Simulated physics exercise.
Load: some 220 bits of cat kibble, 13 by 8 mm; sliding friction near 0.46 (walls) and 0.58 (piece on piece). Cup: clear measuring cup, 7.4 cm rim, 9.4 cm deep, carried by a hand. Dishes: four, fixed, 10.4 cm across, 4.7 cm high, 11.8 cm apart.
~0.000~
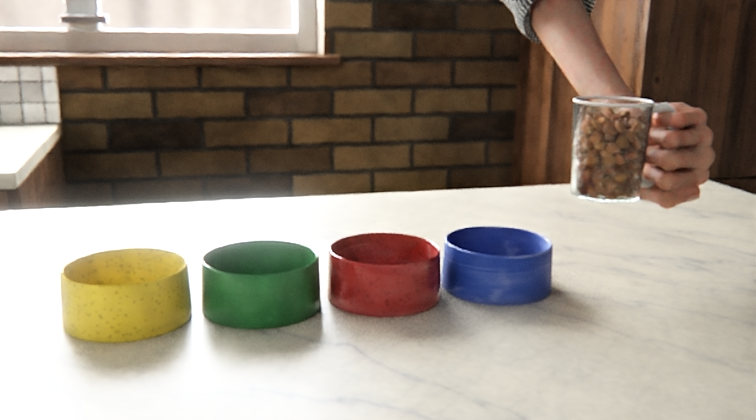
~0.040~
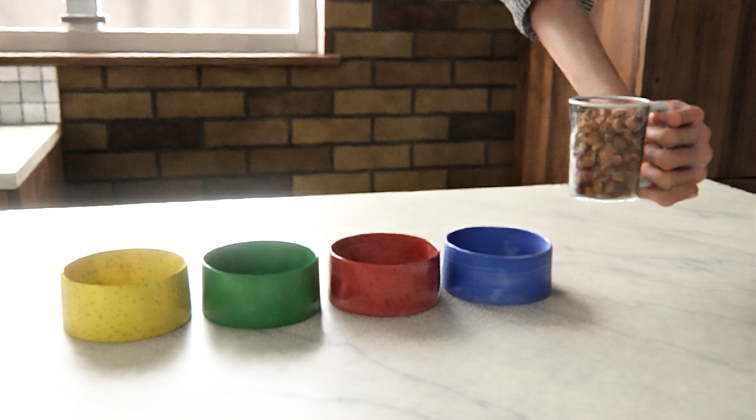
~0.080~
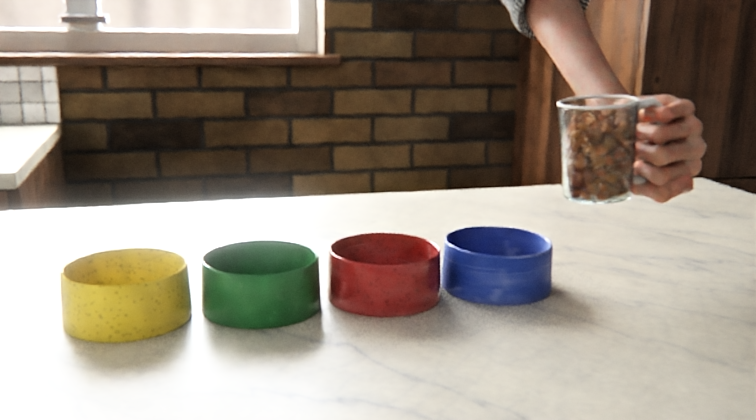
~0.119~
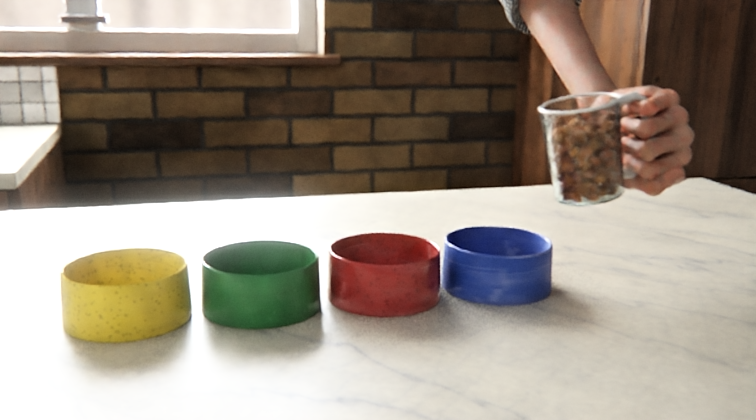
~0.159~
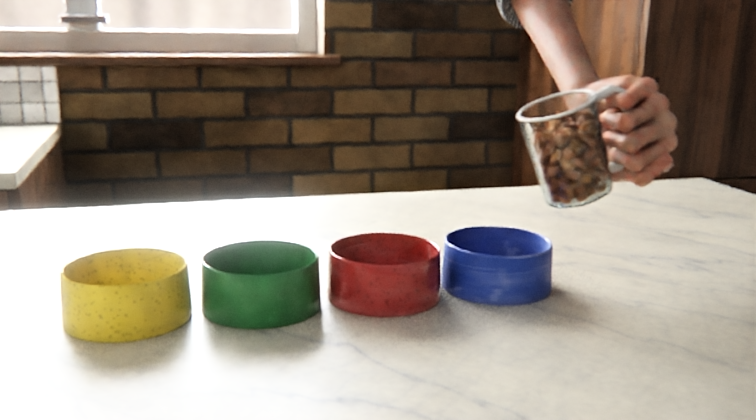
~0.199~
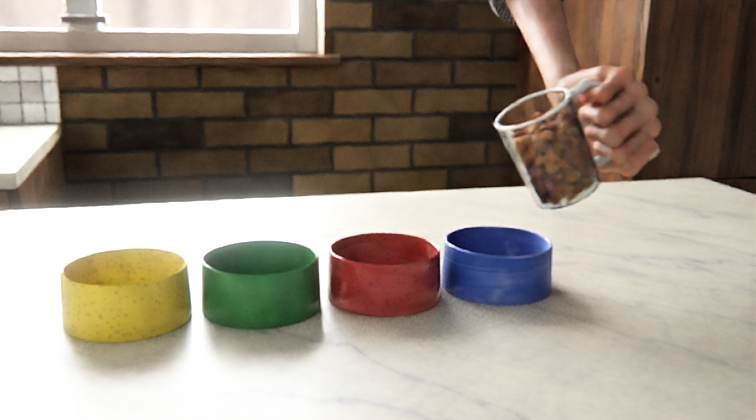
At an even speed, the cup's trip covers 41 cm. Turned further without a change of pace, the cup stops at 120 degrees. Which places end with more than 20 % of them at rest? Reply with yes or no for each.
Red: No, blue: No, green: Yes, yellow: Yes, counter: No.
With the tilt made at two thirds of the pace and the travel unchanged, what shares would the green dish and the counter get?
Green 0; counter 10.
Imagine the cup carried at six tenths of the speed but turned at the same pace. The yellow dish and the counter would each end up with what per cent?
Result - yellow dish: 0; counter: 20.
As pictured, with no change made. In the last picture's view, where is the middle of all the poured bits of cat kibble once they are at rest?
Somewhere near (135, 299) in the last picture.
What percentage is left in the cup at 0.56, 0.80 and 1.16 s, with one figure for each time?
Around 95 per cent at the first moment, 55 at the second and 0 at the third.
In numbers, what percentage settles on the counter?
Near 10 percent, roughly speaking.
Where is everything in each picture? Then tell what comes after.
The first picture shows cup at (609, 148), tilt 0 degrees, lip at (580, 102), moved 0.0 cm; middle of the pieces at (604, 160); blue dish at (498, 241); red dish at (385, 249); green dish at (261, 257); yellow dish at (126, 266).
The second picture shows cup at (606, 149), tilt 1 degrees, lip at (576, 103), moved 0.3 cm; middle of the pieces at (602, 160).
The third picture shows cup at (598, 149), tilt 5 degrees, lip at (564, 106), moved 1.2 cm; middle of the pieces at (594, 160).
The fourth picture shows cup at (584, 149), tilt 12 degrees, lip at (545, 112), moved 2.8 cm; middle of the pieces at (582, 161).
The fifth picture shows cup at (568, 150), tilt 20 degrees, lip at (522, 120), moved 4.6 cm; middle of the pieces at (566, 162).
The sixth picture shows cup at (550, 150), tilt 29 degrees, lip at (500, 128), moved 6.5 cm; middle of the pieces at (551, 162); blue dish at (498, 241); red dish at (385, 249); green dish at (261, 257); yellow dish at (126, 266). The cup turns about 205 degrees a second and travels 47 cm a second.
After 0.56 s, tilt 103 degrees; cup holds 95 %.
After 0.80 s, tilt 120 degrees; cup holds 55 %, green 40 %.
After 1.16 s, tilt 120 degrees; cup holds 0 %, green 30 %, yellow 60 %.
In the end, at 1.8 s, red 0 %, blue 0 %, green 30 %, yellow 60 %, counter 10 %.
